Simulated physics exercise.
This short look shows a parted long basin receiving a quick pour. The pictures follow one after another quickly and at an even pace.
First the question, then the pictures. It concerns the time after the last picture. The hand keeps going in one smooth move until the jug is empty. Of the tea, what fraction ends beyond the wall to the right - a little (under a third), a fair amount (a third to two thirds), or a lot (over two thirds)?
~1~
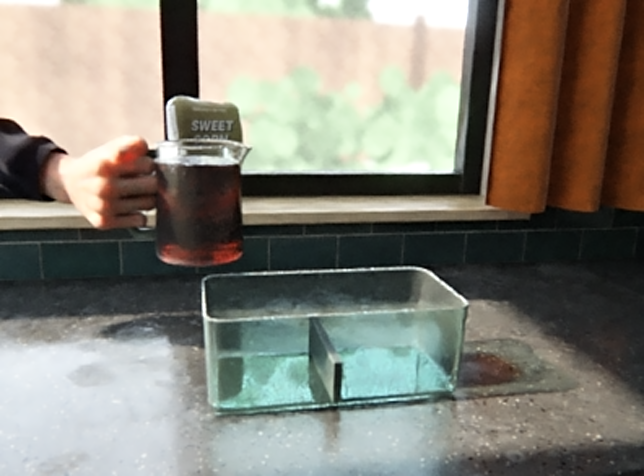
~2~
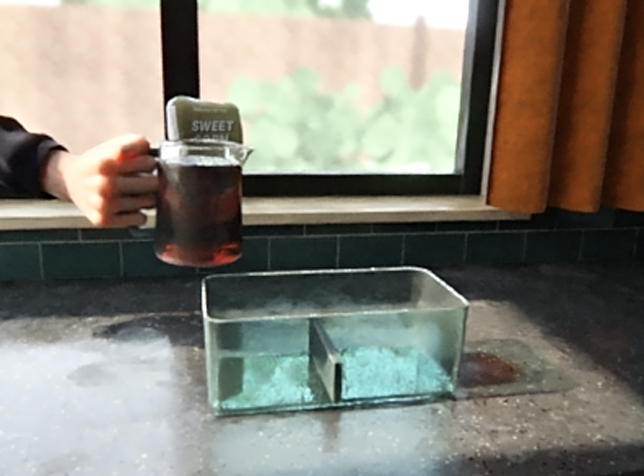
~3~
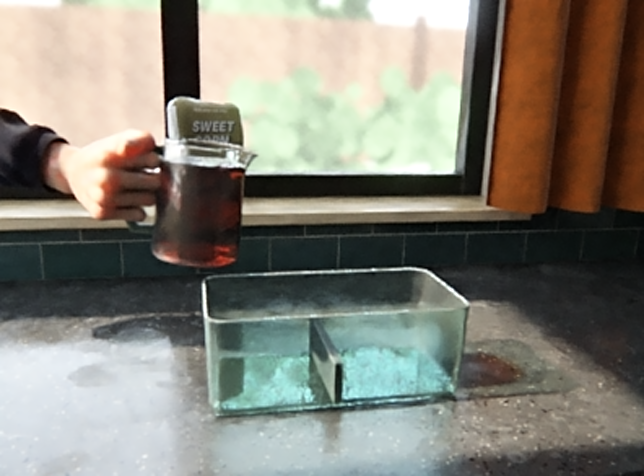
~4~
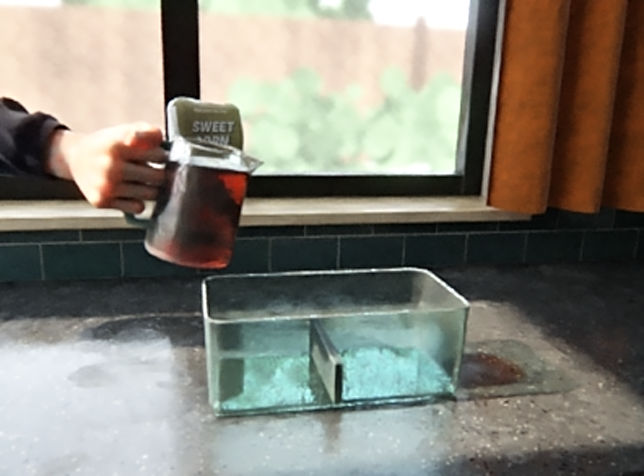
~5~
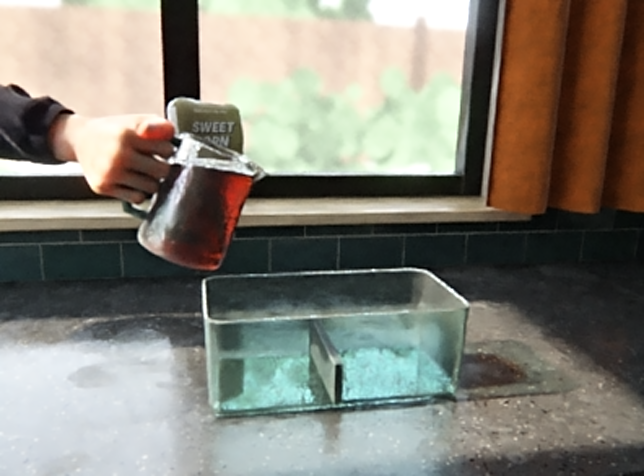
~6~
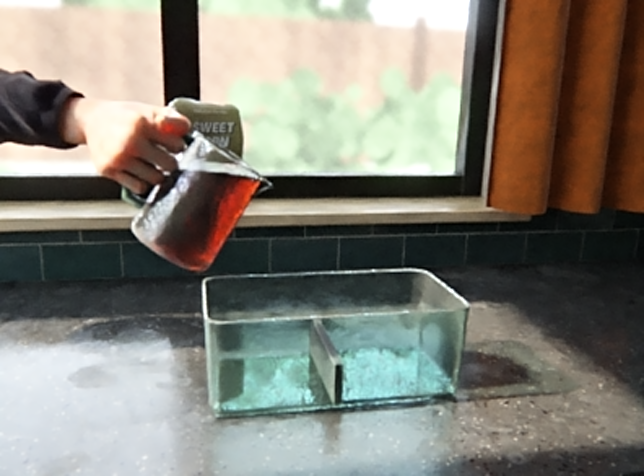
A little, under a third.
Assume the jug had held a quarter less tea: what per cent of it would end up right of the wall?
It should come out close to 15 per cent.
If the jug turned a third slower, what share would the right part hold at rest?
It comes to some 20 in a hundred.
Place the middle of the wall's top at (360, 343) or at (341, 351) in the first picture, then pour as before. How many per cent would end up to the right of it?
Estimated: 5 % first, 15 % second.
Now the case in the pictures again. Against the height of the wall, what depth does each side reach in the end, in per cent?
I get 50 % for the left and 10 % for the right.
A moment on, the jug is tipped on its side and 68 per cent is still to pour, 9 is left of the wall and 3 right of it.
Next, the jug is tipped on its side and 31 per cent is still to pour, 43 is left of the wall and 9 right of it.
Then the jug is tipped on its side and 13 per cent is still to pour, 59 is left of the wall and 22 right of it.
Later the jug is tipped on its side and 5 per cent is still to pour, 70 is left of the wall and 22 right of it.
Finally, 76 per cent lies left of the wall, 22 right of it and 1 outside.
